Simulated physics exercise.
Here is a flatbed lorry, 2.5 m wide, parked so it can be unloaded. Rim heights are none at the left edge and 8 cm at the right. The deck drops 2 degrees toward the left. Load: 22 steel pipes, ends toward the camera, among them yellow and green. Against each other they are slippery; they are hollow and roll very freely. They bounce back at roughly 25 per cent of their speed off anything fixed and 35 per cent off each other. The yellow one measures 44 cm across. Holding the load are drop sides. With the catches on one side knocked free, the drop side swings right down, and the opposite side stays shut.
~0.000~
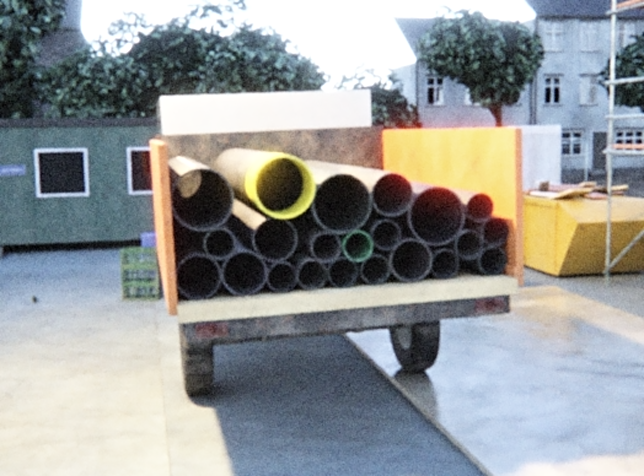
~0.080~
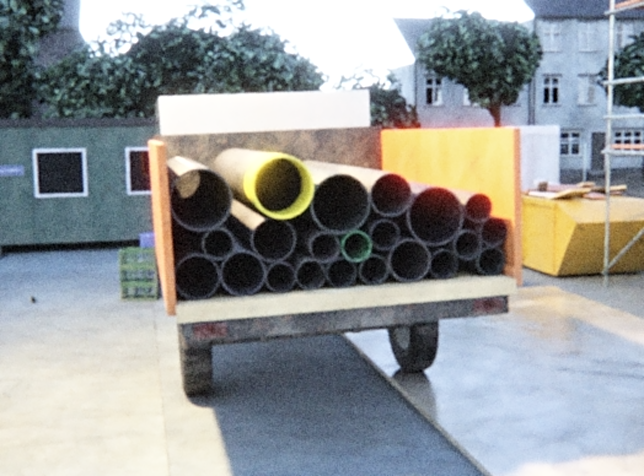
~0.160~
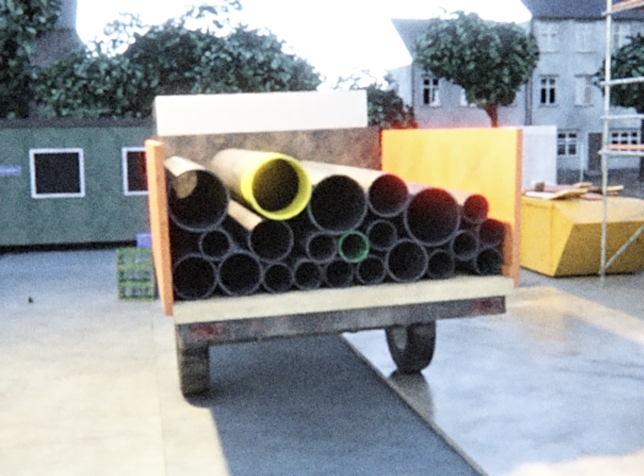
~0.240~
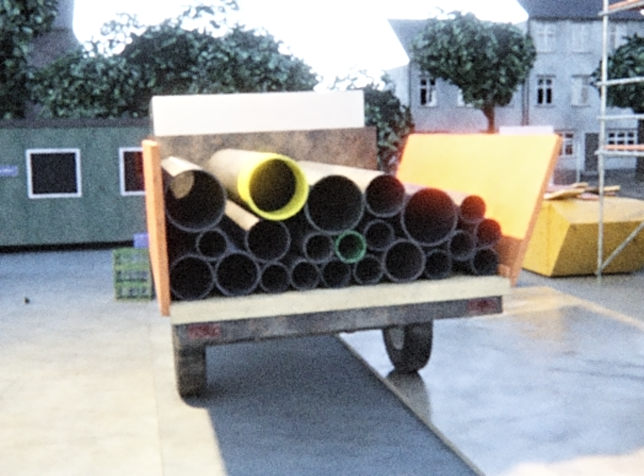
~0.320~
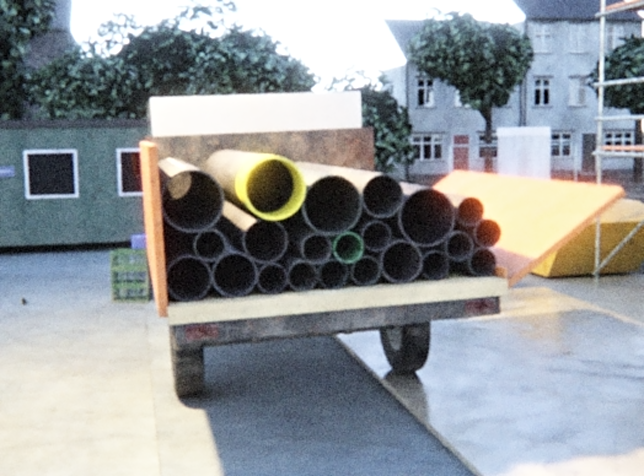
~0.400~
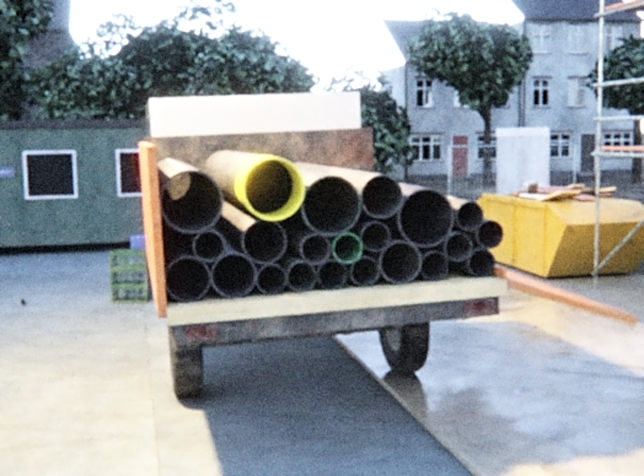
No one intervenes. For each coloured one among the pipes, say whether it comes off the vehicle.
Yellow - no, green - no.
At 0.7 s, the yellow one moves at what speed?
Reading: Roughly 0.0 m/s.
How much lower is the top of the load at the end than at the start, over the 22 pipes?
0 cm.
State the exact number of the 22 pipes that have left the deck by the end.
Count: 2.
After 0.7 s, yellow is up on others, 80 cm from the left edge; green is up on others, 115 cm from the right edge; 1 of 22 is off.
At rest (4.4 s), yellow is up on others, 80 cm from the left edge; green is up on others, 115 cm from the right edge; 2 of 22 are off.
